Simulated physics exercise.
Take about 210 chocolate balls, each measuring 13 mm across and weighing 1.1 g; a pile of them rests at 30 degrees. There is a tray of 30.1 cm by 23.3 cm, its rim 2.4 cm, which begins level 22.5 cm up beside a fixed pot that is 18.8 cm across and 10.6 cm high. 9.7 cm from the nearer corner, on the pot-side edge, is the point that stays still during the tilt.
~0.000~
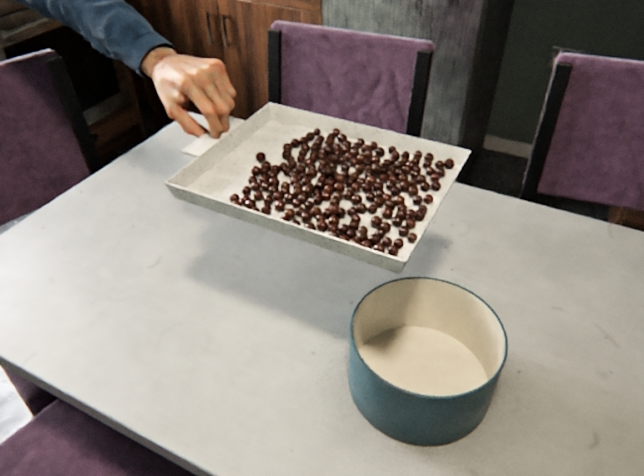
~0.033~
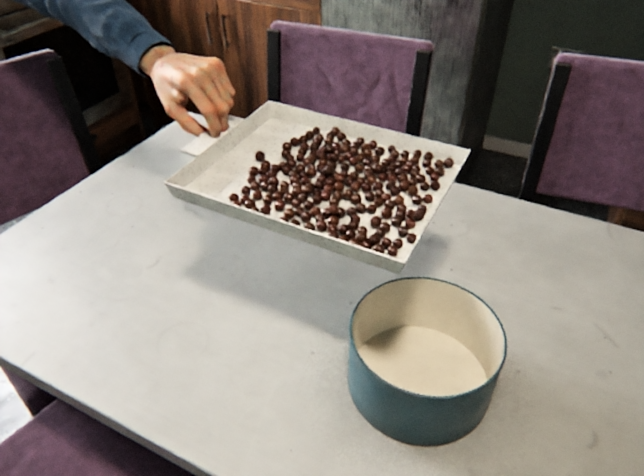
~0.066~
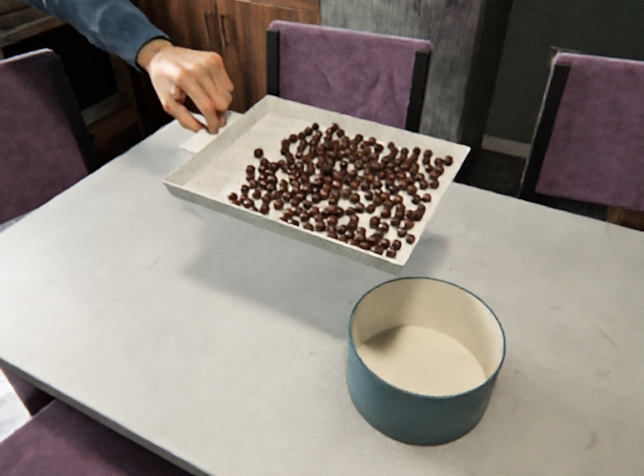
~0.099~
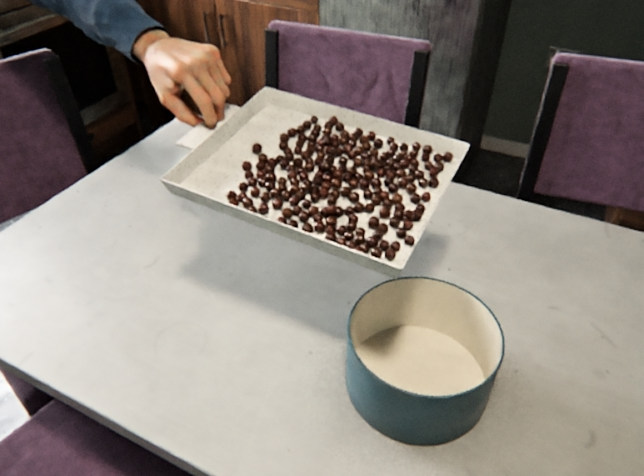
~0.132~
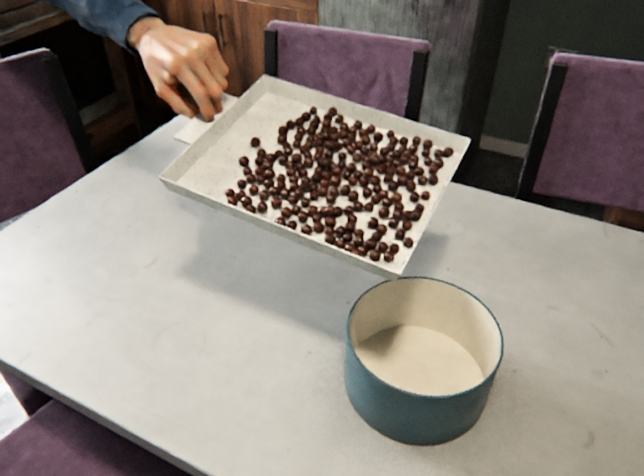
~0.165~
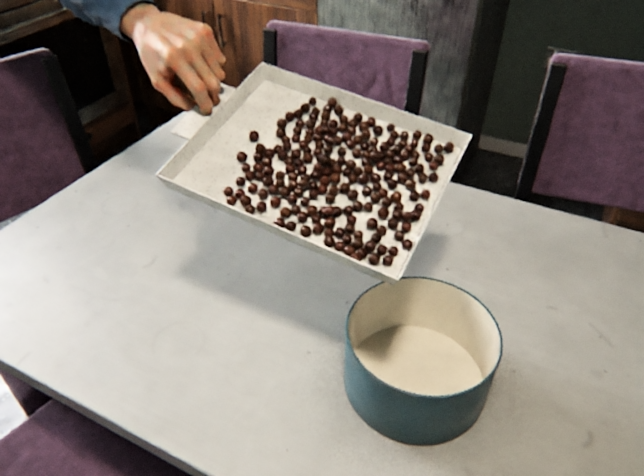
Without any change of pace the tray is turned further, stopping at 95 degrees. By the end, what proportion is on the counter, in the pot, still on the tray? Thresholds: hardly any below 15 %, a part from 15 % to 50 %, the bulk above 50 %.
In the end counter: I predict a noticeable chunk of the load; pot: I predict upwards of half of the load; tray: I predict a token amount of the load.
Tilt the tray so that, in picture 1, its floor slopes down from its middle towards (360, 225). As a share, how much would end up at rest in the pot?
Estimate: Some 95 per cent.
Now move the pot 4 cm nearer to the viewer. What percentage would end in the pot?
Then close to 75 per cent.
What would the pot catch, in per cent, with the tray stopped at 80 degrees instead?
It would land at about 70 percent.
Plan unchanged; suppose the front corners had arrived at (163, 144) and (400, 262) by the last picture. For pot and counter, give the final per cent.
Split: Pot = 80, counter = 20.
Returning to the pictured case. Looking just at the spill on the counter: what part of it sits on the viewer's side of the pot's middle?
Roughly 90 per cent.
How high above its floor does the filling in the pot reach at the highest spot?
It stands at some 3.0 cm.
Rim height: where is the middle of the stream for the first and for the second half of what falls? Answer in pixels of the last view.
First half close to (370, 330), second half close to (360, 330).
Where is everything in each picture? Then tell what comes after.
In the first picture, tray tilt 0 degrees, front corners at (171, 181) and (402, 256); middle of the pieces at (340, 179); pot at (428, 331).
In the second picture, tray tilt 1 degrees, front corners at (170, 181) and (401, 257); middle of the pieces at (340, 179).
In the third picture, tray tilt 2 degrees, front corners at (169, 179) and (400, 259); middle of the pieces at (339, 177).
In the fourth picture, tray tilt 6 degrees, front corners at (167, 177) and (399, 263), lowest corner right front; middle of the pieces at (338, 174).
In the fifth picture, tray tilt 10 degrees, front corners at (165, 175) and (397, 268), lowest corner right front; middle of the pieces at (337, 171).
In the sixth picture, tray tilt 14 degrees, front corners at (163, 173) and (396, 273), lowest corner right front; middle of the pieces at (337, 170); pot at (423, 330). The tray's pace is about 135 degrees a second.
Then, at 0.46 s, tilt 54 degrees; the tray holds 100 %, the pot 0 %.
After 0.66 s, tilt 81 degrees; the tray holds 100 %, the pot 0 %.
After 0.97 s, tilt 95 degrees; the tray holds 10 %, the pot 55 %.
At rest (2.0 s), counter 35 %, pot 65 %, tray 0 %.
